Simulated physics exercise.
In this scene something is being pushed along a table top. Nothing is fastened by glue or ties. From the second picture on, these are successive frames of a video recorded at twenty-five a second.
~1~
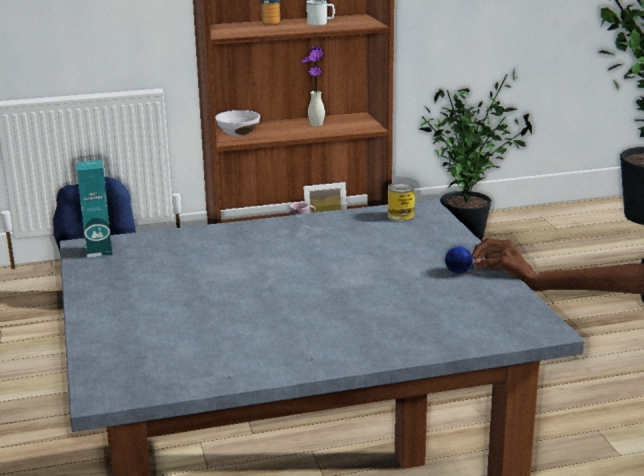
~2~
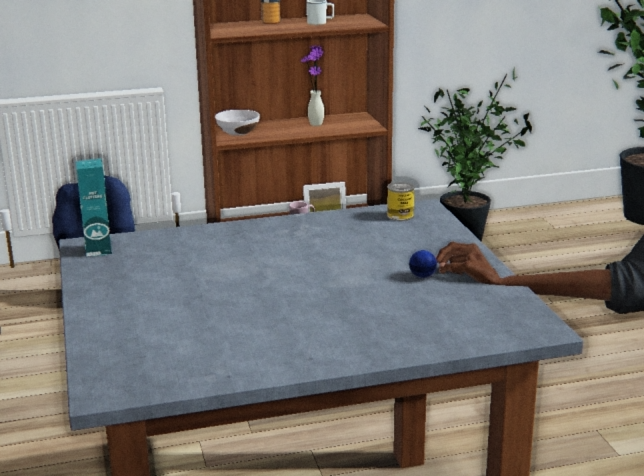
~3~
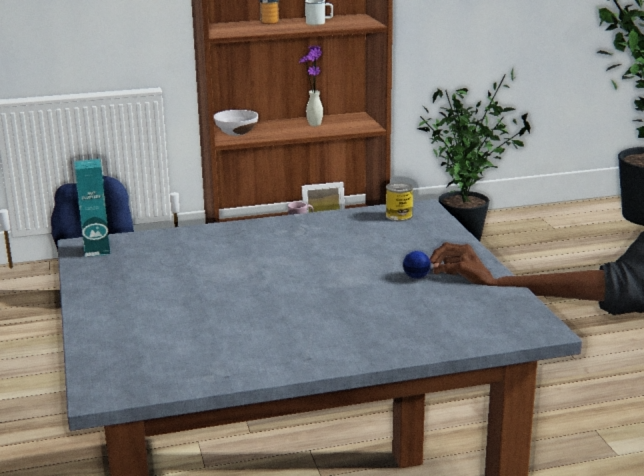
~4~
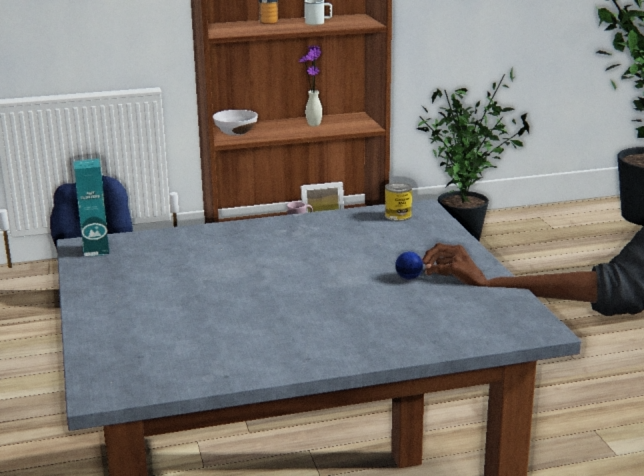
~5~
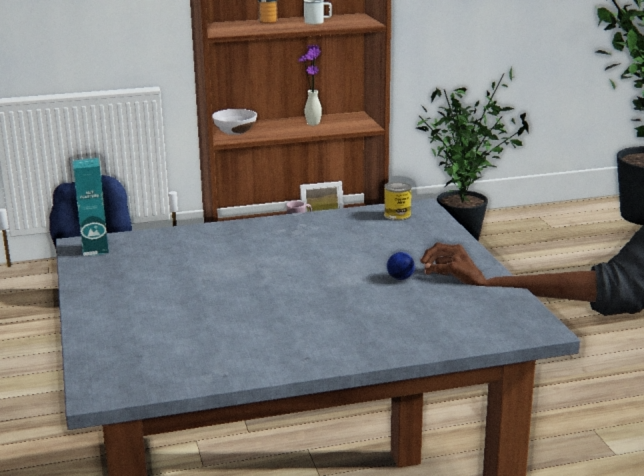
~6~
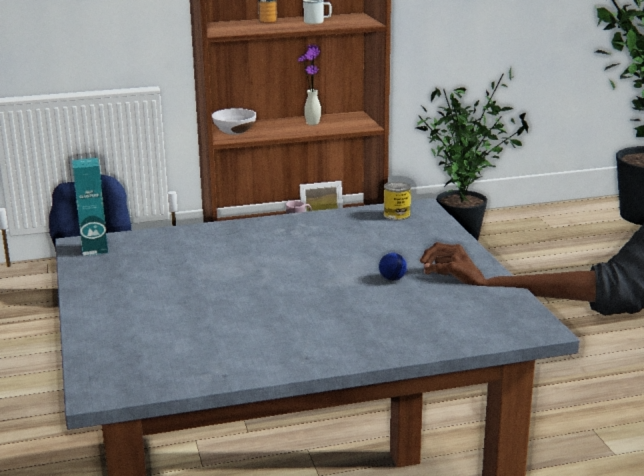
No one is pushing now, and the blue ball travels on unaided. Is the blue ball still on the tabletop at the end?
Yes.
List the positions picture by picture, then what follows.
In the first picture, under the hand; blue ball (459, 260).
In the second picture, under the hand; blue ball (423, 264).
In the third picture, under the hand; blue ball (417, 265).
In the fourth picture, blue ball (409, 266).
In the fifth picture, blue ball (401, 266) shifted a little.
In the sixth picture, blue ball (393, 267) shifted a little.
Then, 0.20 s on from there, blue ball shifted well along near (359, 271).
Then, 0.40 s on from there, blue ball shifted well along near (332, 274).
Then, 0.70 s on from there, blue ball shifted well along near (302, 278).
In the end, moved from the start, blue ball. At the end, from the last picture's camera, blue ball near (285, 280).
